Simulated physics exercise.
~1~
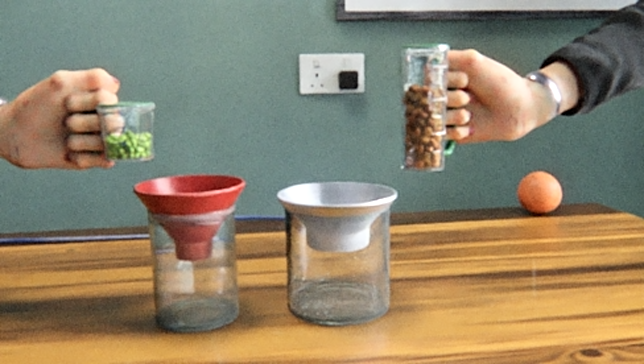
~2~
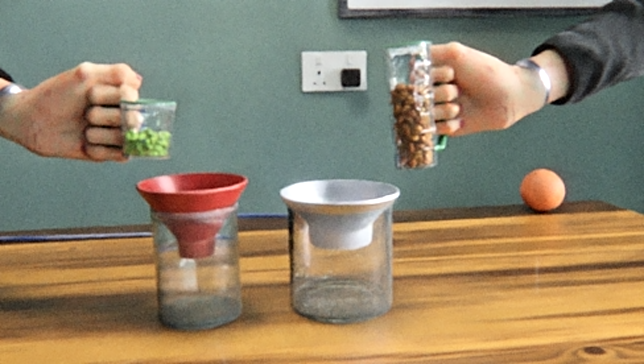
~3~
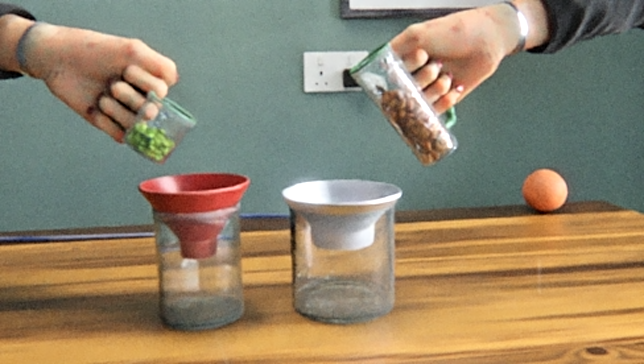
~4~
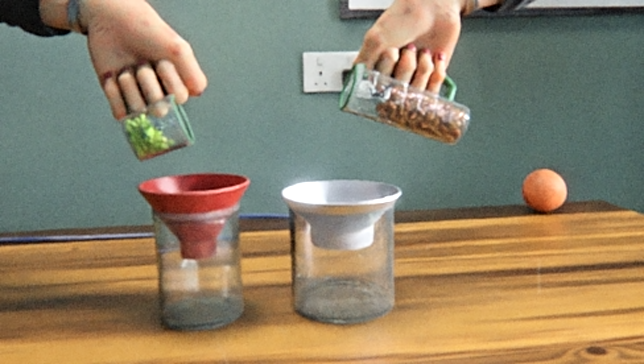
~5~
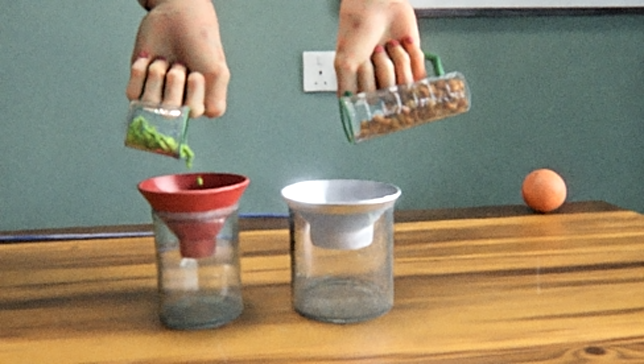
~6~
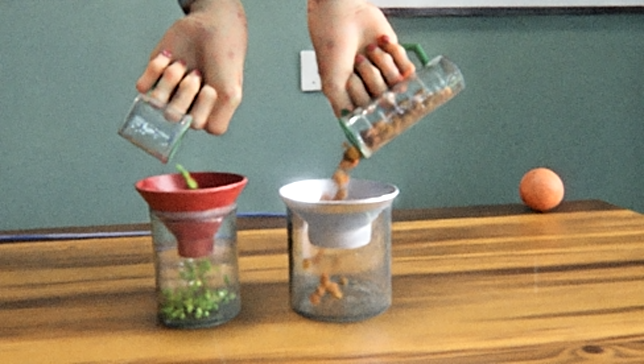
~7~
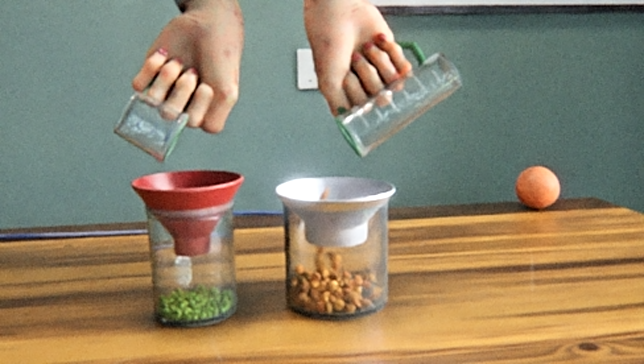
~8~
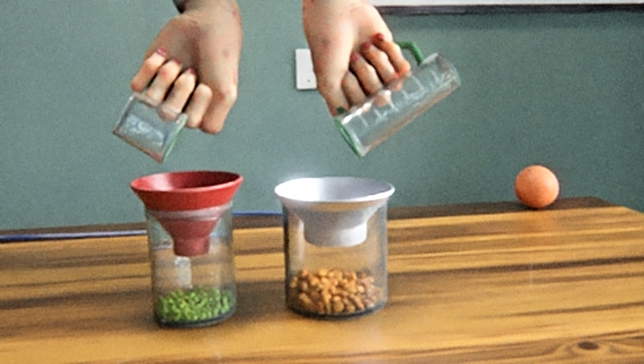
On a wooden table, two hands tipping green bits and brown pieces from glass cups through funnels until both settle in jars.
